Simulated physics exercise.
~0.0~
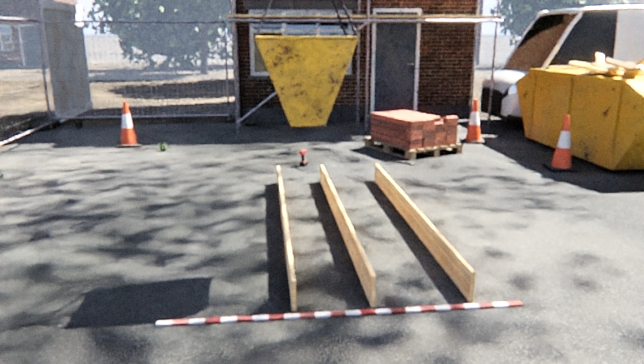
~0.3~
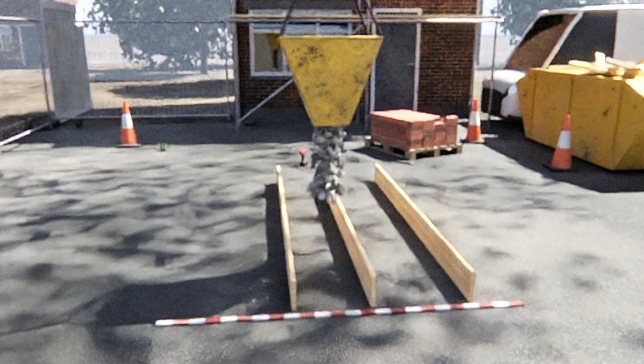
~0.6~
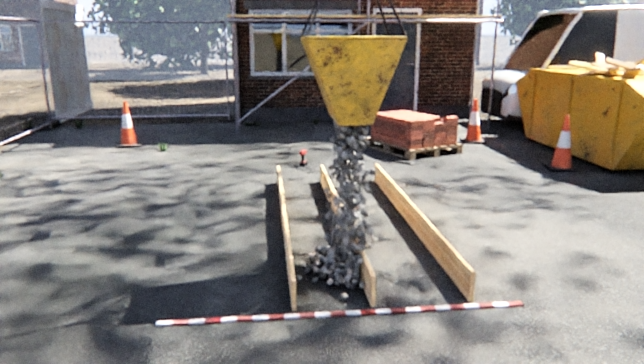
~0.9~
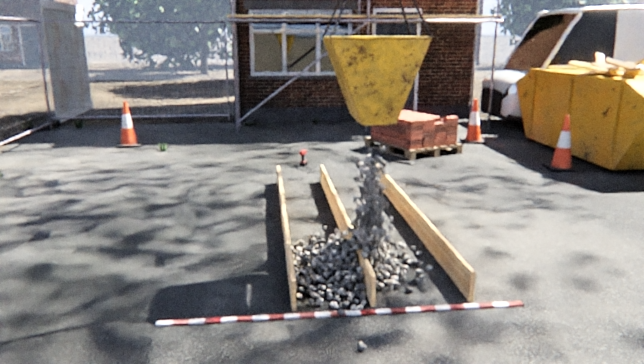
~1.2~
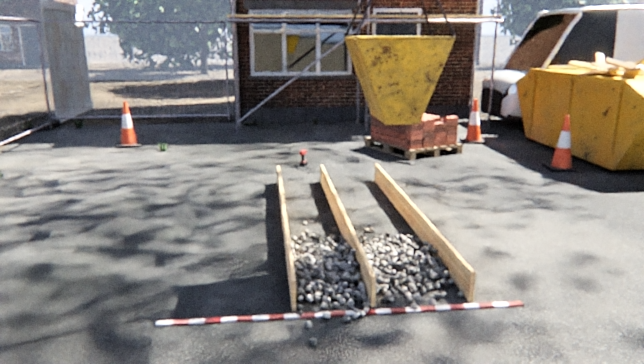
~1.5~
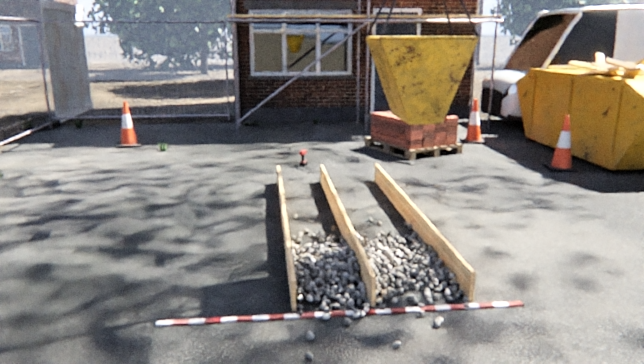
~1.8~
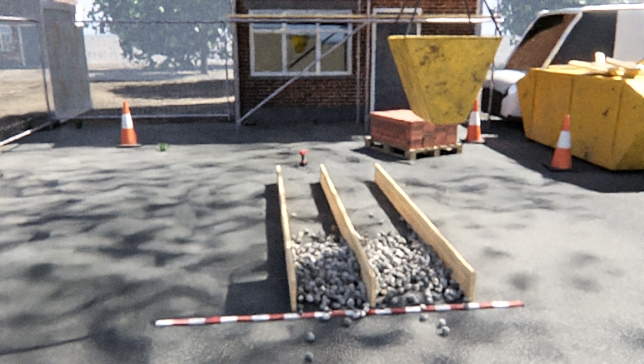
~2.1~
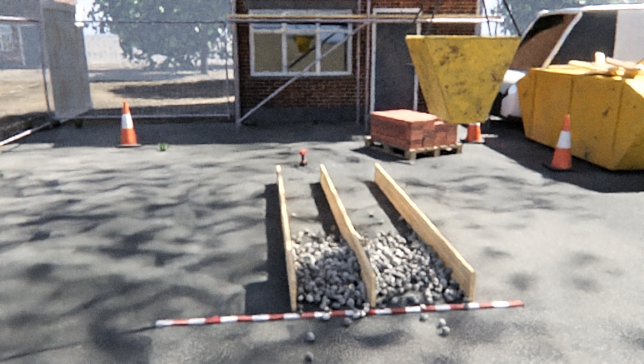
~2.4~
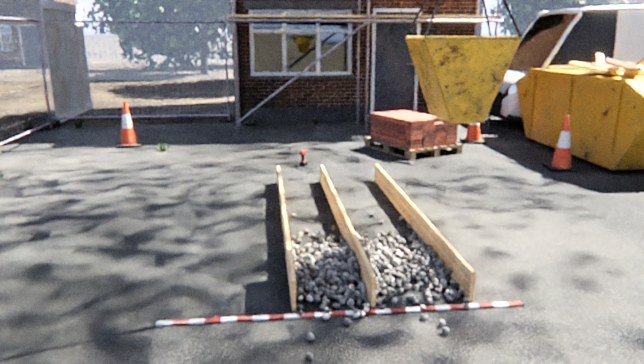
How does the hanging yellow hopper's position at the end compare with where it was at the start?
It started in front of the brick building, left of the stack of bricks, and ended well to the right, hanging just above and to the right of that stack, near the yellow container.
